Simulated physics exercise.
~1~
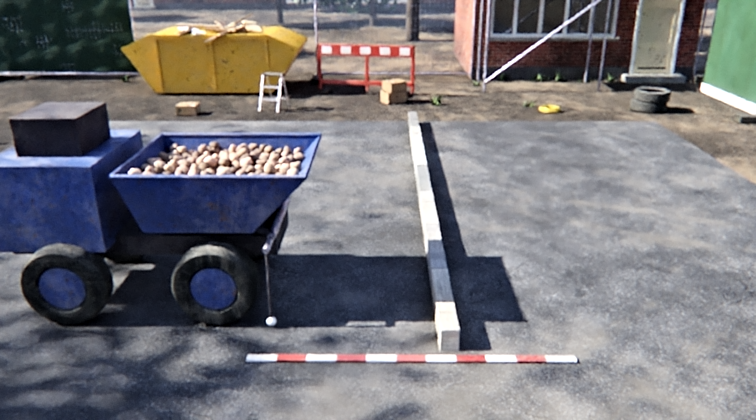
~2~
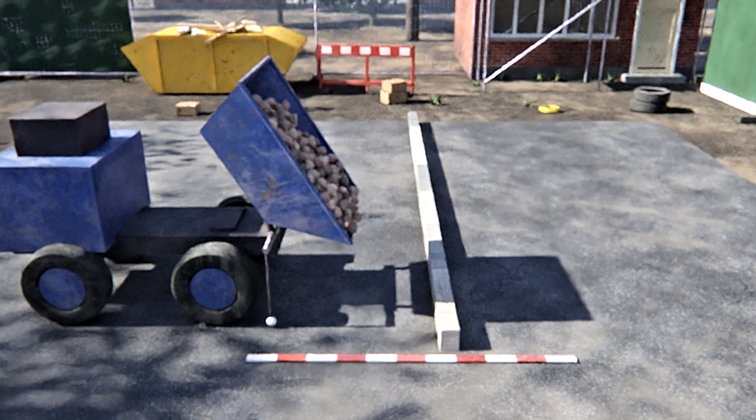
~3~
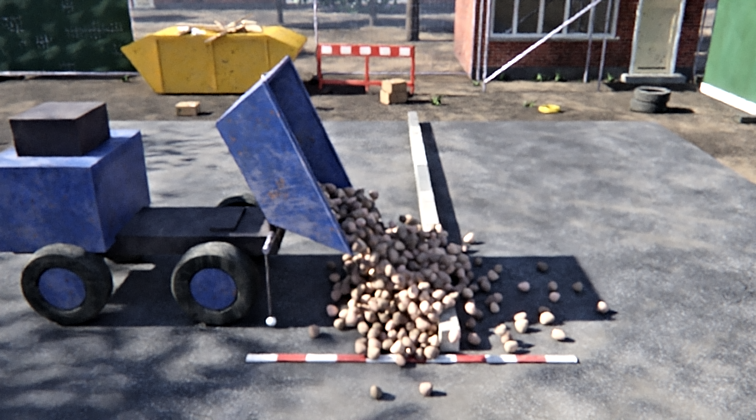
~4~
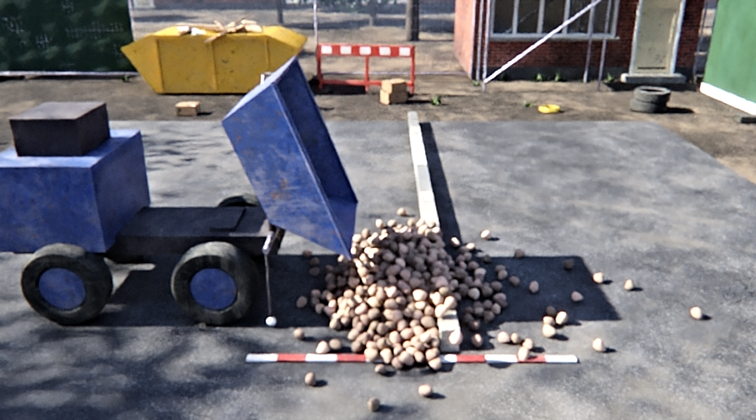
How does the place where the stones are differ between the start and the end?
At the start the stones are up in the dumper's blue skip. At the end they lie on the ground lower down and to the right, mostly heaped against the kerb, with some beyond it.
On a building site, a blue dumper tipped its skip steeply to the right, and its load of round stones slid out into a heap against the pale kerb, mostly on the near side of it, with some scattered beyond.
